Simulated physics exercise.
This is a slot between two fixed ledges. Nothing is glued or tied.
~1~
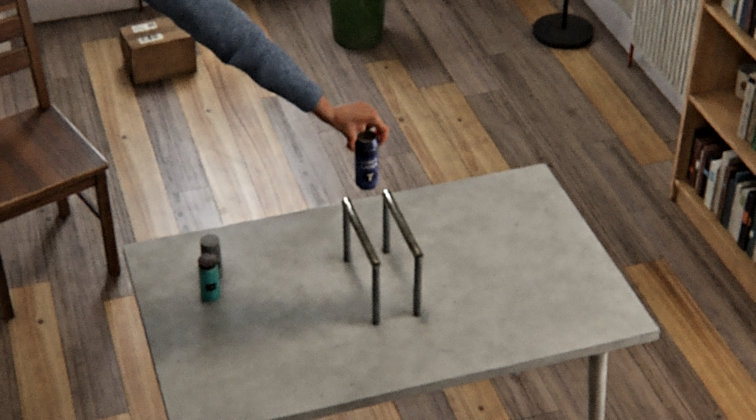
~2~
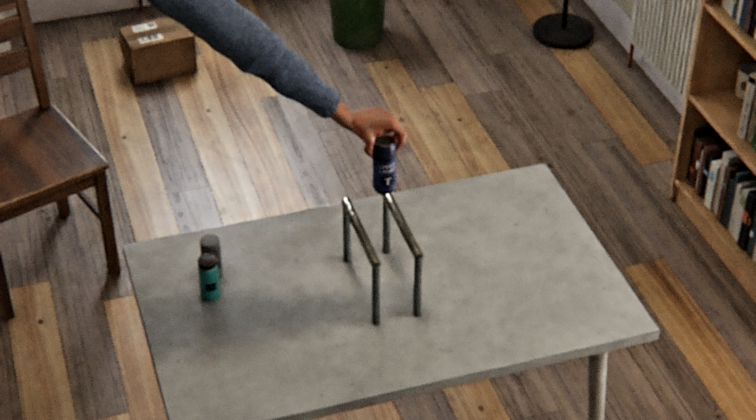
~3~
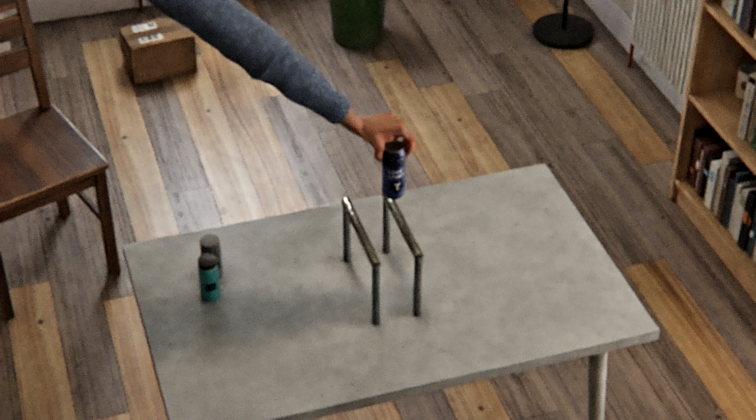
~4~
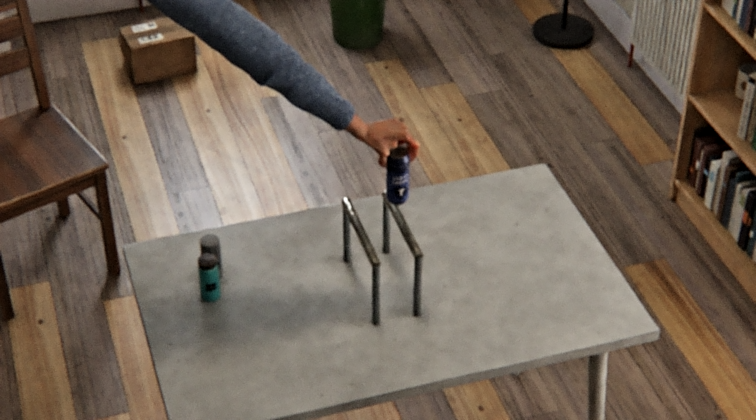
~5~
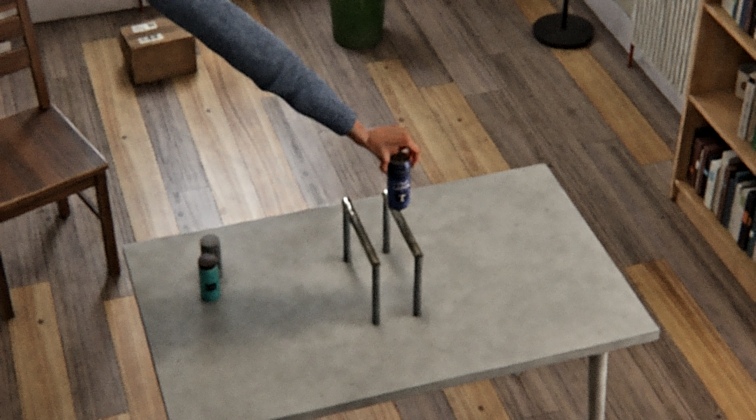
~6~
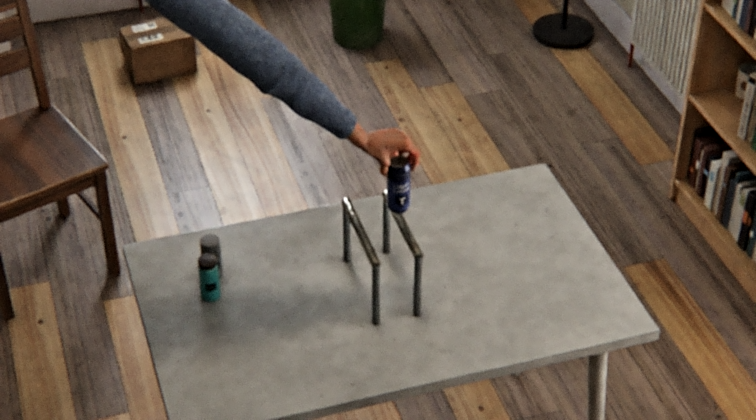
In a room with a plank floor, a hand holding a dark blue can above a grey table with two metal rails moves it slightly right and down, then keeps it nearly still; two small containers stay at left.
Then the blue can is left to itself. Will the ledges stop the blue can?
As it turns out, it stays on top.
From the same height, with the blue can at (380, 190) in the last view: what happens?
Then it goes down the gap.
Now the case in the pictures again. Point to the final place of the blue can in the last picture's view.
Around (372, 220).
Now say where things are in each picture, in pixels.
On its way; blue can (367, 161); grey shaker (211, 257), in the first picture.
On its way; blue can (385, 165); grey shaker (211, 257), in the second picture.
On its way; blue can (394, 170); grey shaker (211, 257), in the third picture.
On its way; blue can (398, 176); grey shaker (211, 257), in the fourth picture.
On its way; blue can (399, 182); grey shaker (211, 257), in the fifth picture.
Held still over the gap; blue can (399, 185); grey shaker (211, 257), in the sixth picture.
Then, 0.20 s later than the last frame, blue can moved about its own width near (398, 199).
Then, 0.40 s later than the last frame, blue can tilted by 46° near (378, 211).
Then, 0.50 s later than the last frame, blue can tilted by 68° near (372, 220).
When it is over, lying over on the stand or table, blue can; the other 2 as before. End places, in pixels of the last picture, blue can near (372, 220). The can is caught.
